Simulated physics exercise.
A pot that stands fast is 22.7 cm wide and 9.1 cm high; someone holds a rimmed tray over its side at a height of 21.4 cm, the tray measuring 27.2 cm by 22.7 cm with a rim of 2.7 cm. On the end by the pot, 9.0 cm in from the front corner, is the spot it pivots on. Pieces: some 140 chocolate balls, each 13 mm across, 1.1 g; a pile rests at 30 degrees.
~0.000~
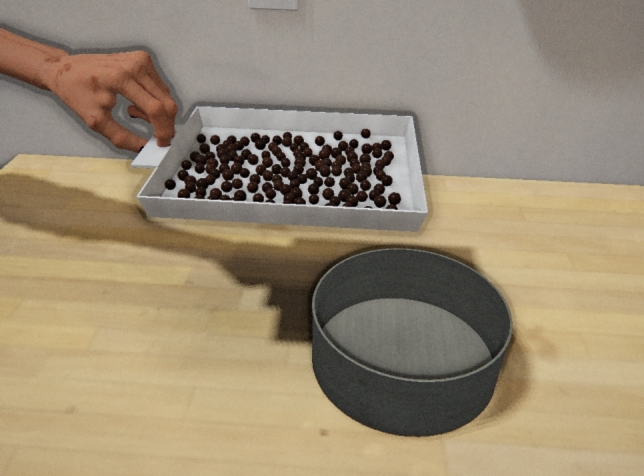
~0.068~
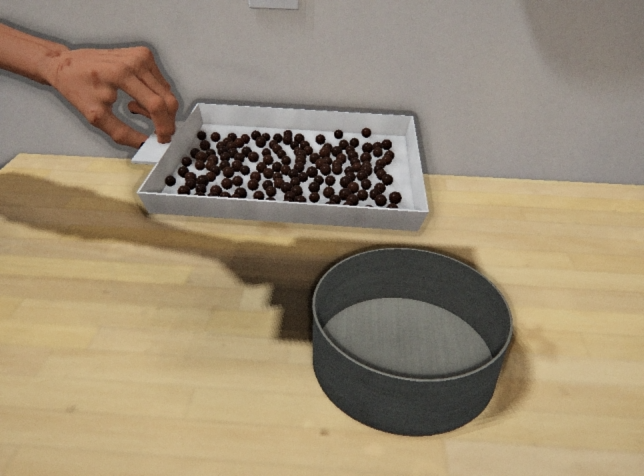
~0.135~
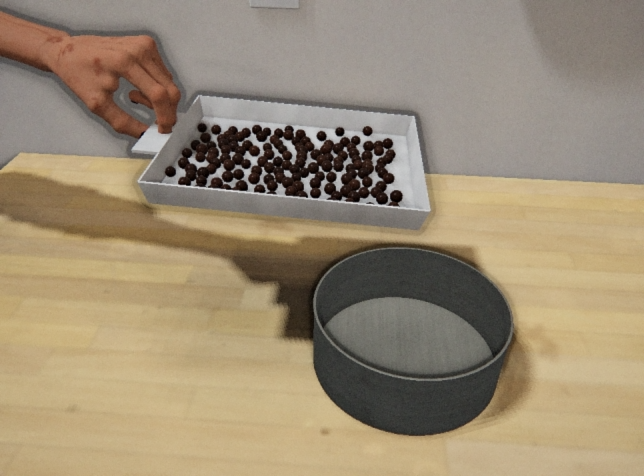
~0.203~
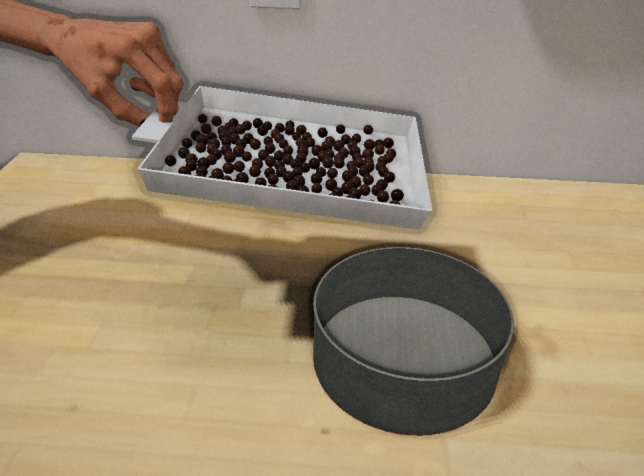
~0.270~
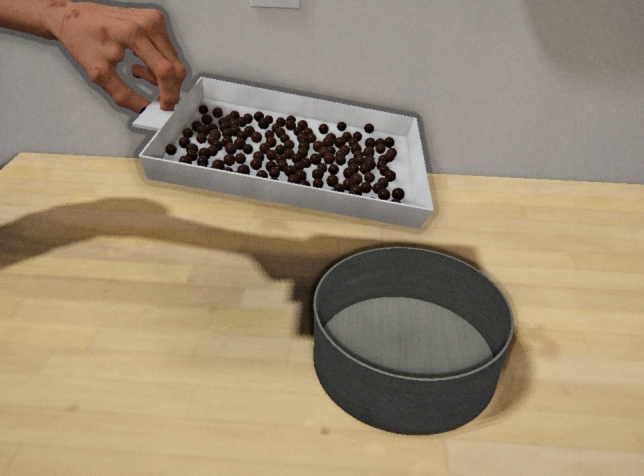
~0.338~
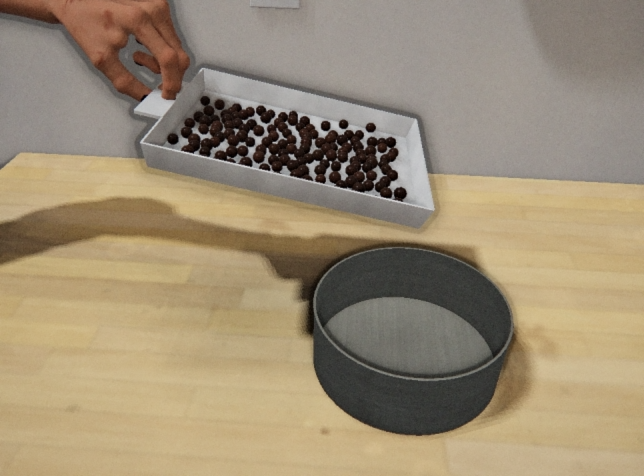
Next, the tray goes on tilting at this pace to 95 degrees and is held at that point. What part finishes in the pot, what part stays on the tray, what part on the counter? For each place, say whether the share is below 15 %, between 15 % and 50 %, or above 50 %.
Pot: Between 15 % and 50 %; left on the tray: Below 15 %; counter: Above 50 %.
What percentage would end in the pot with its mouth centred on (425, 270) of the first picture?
With the pot there, close to 70 per cent.
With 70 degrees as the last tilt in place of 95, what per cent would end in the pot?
Around 0 %, I reckon.
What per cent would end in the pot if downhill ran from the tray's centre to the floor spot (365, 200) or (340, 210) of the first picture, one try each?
Estimate: Some 100 % and some 95 % respectively.
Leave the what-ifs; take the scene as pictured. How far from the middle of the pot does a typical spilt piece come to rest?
Roughly 24 centimetres.
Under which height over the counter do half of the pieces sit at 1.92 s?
Roughly 26 centimetres, more or less.
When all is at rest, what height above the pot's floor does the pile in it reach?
I'd say near 1.5 centimetres.
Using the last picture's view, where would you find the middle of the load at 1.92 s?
Expected load position: Near (408, 131).
After 1.29 s, tilt 50 degrees; the tray holds 100 %, the pot 0 %.
Then, at 1.92 s, tilt 76 degrees; the tray holds 100 %, the pot 0 %.
After 2.59 s, tilt 95 degrees; the tray holds 10 %, the pot 20 %.
At rest (3.7 s), pot 30 %, tray 0 %, counter 70 %.
